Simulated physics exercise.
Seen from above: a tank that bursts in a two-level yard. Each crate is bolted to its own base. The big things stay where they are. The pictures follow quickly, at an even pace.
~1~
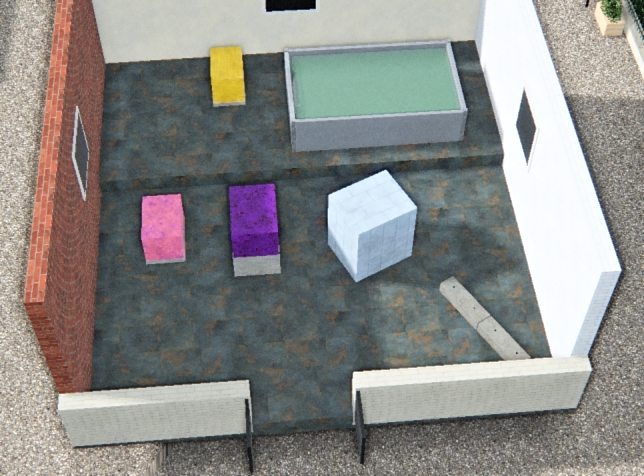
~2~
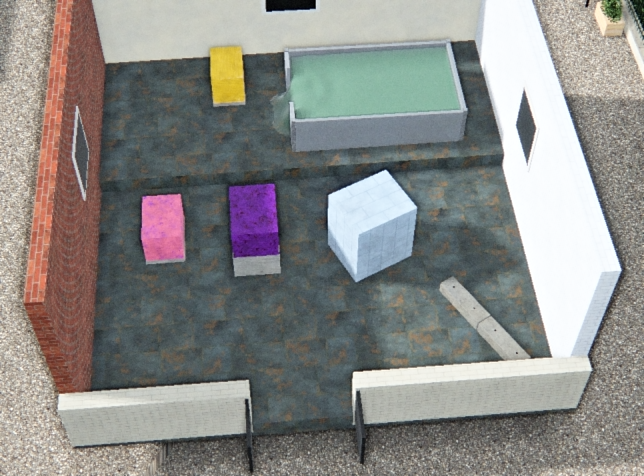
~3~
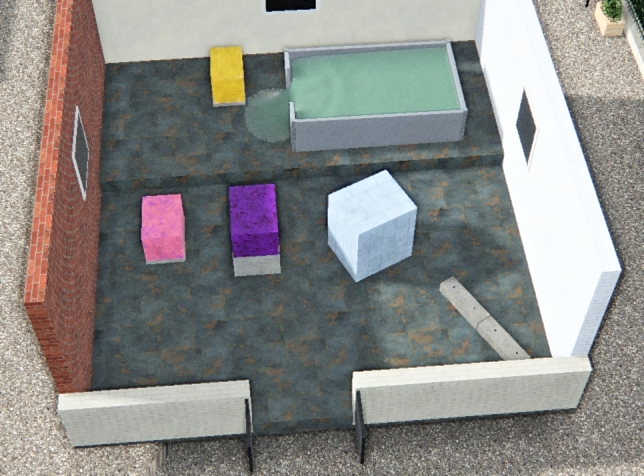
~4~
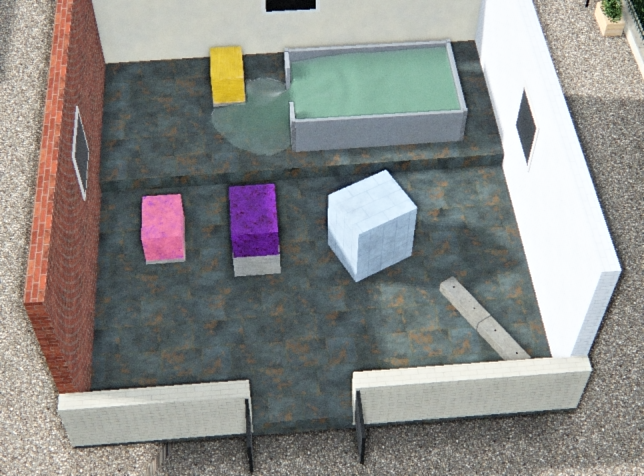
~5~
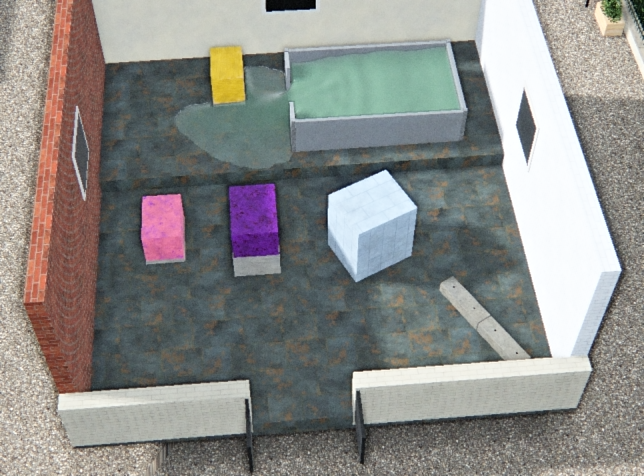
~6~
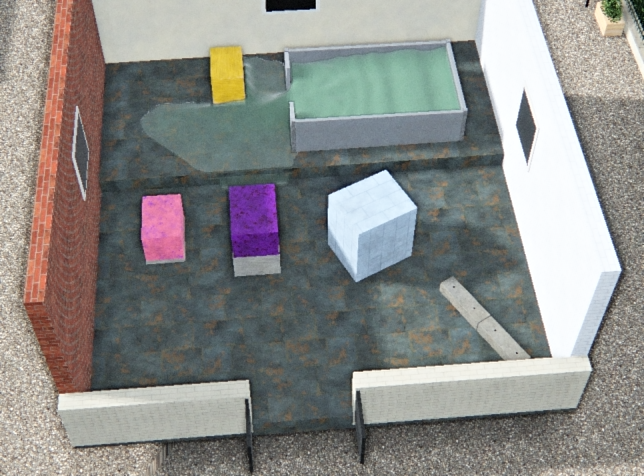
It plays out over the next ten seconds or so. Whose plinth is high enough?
The yellow crate is wetted; the pink crate is wetted; the purple crate escapes dry.
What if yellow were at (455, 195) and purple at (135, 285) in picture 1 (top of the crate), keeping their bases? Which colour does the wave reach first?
That is the one in pink.
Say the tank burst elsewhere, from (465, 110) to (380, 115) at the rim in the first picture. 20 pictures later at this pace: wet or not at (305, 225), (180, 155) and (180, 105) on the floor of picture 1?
One after the other: Awash, clear, no water.
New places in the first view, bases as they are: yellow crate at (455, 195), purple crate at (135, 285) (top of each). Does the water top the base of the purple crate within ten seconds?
One by one: Purple remains dry.
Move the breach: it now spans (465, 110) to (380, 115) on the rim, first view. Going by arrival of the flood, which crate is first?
I say the purple crate.
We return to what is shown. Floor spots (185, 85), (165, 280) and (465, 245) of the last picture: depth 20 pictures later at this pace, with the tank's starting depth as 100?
In that order: 8, 4 and 0 per cent.
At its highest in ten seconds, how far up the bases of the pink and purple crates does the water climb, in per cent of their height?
In turn 200 and 10 per cent.
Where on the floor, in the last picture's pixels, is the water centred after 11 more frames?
At about (303, 116).
A moment on, water covers 20 % of the floor; the yellow crate water round its plinth, the pink crate water round its plinth, the purple crate not reached.
Next, water covers 30 % of the floor; the yellow crate water round its plinth, the pink crate water round its plinth, the purple crate water round its plinth.
Then, water covers 45 % of the floor; the yellow crate water round its plinth, the pink crate water round its plinth, the purple crate water round its plinth.
Later, water covers 60 % of the floor; the yellow crate water round its plinth, the pink crate water round its plinth, the purple crate water round its plinth.
In the end, water covers 85 % of the floor; the yellow crate was topped, the pink crate was topped, the purple crate stayed above the water.
